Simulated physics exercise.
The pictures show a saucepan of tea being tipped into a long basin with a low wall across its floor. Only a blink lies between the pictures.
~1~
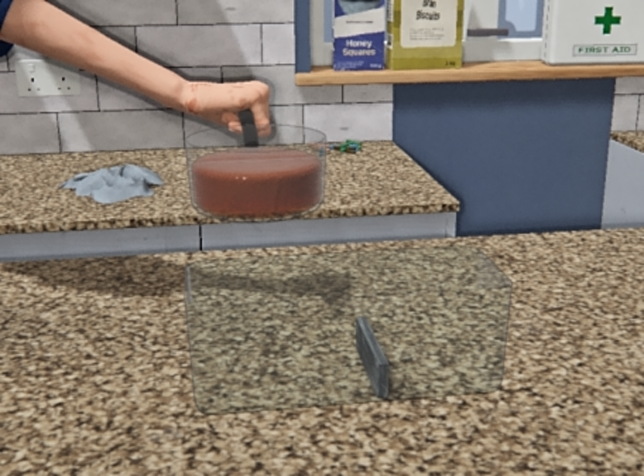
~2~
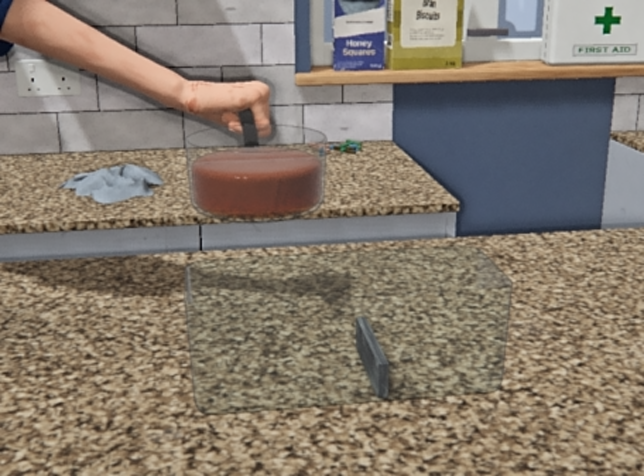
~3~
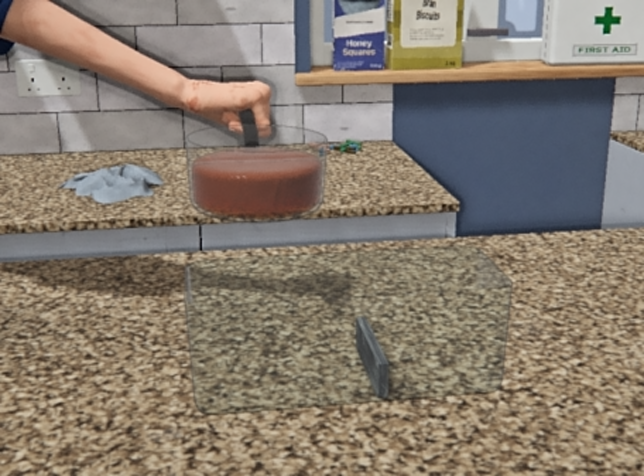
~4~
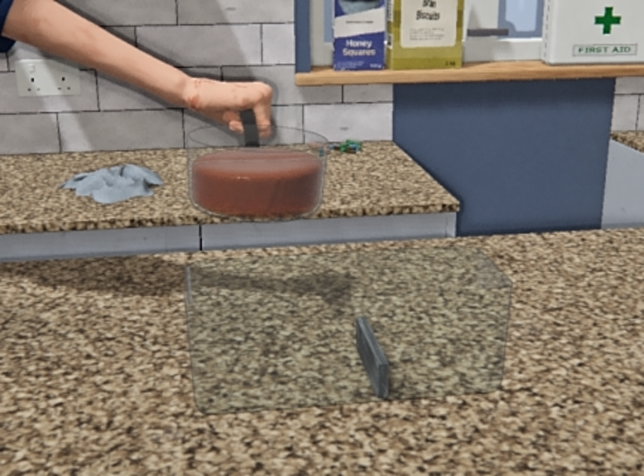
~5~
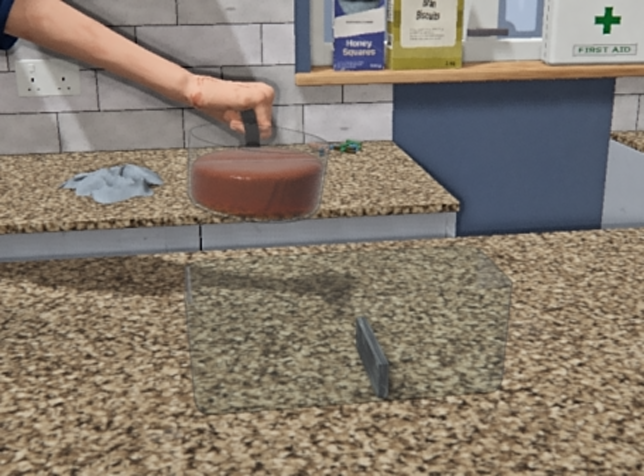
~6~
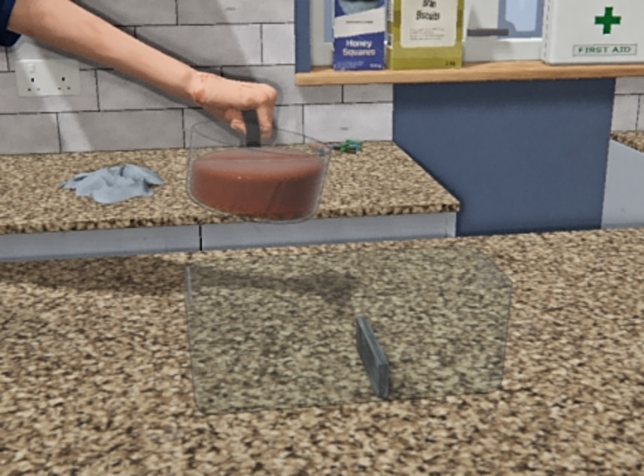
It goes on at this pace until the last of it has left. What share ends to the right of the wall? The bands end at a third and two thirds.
The share right of the wall is between a third and two thirds.
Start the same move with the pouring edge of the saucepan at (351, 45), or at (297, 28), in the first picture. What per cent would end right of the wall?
About 85 and 50 per cent.
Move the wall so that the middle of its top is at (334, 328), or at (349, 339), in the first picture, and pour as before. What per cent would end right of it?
First some 85, then 75 per cent.
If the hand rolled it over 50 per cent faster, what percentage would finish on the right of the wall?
About 45 per cent.
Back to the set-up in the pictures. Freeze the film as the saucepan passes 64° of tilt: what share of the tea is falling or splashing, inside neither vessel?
About 25 per cent.
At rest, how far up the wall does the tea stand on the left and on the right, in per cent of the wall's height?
Left: 30 %. Right: 50 %.
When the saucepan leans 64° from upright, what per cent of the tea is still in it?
It comes to 65 per cent or so.
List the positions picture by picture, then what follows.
In the first frame, it leans 0°; its right rim is at (324, 137); the tea meets the walls at (191, 163) and (321, 158); the long basin's rim runs from (186, 285) to (495, 267); the wall's top is at (372, 340).
In the second frame, it leans 0°; its right rim is at (325, 138); the tea meets the walls at (190, 163) and (321, 158).
In the third frame, it leans 2°; its right rim is at (325, 139); the tea meets the walls at (191, 163) and (321, 158).
In the fourth frame, it leans 4°; its right rim is at (326, 142); the tea meets the walls at (191, 162) and (321, 159).
In the fifth frame, it leans 7°; its right rim is at (328, 145); the tea meets the walls at (191, 163) and (322, 159).
In the sixth frame, it leans 11°; its right rim is at (329, 150); the tea meets the walls at (191, 162) and (324, 159).
A moment on, the saucepan is tipped part way and 63 per cent is still to pour, 3 is left of the wall and 7 right of it.
Next, the saucepan is tipped on its side and 11 per cent is still to pour, 25 is left of the wall and 56 right of it.
Then the saucepan is tipped right over and 0 per cent is still to pour, 42 is left of the wall and 57 right of it.
Later the saucepan is tipped right over and 0 per cent is still to pour, 43 is left of the wall and 57 right of it.
Finally, 43 per cent lies left of the wall, 57 right of it and 0 outside.
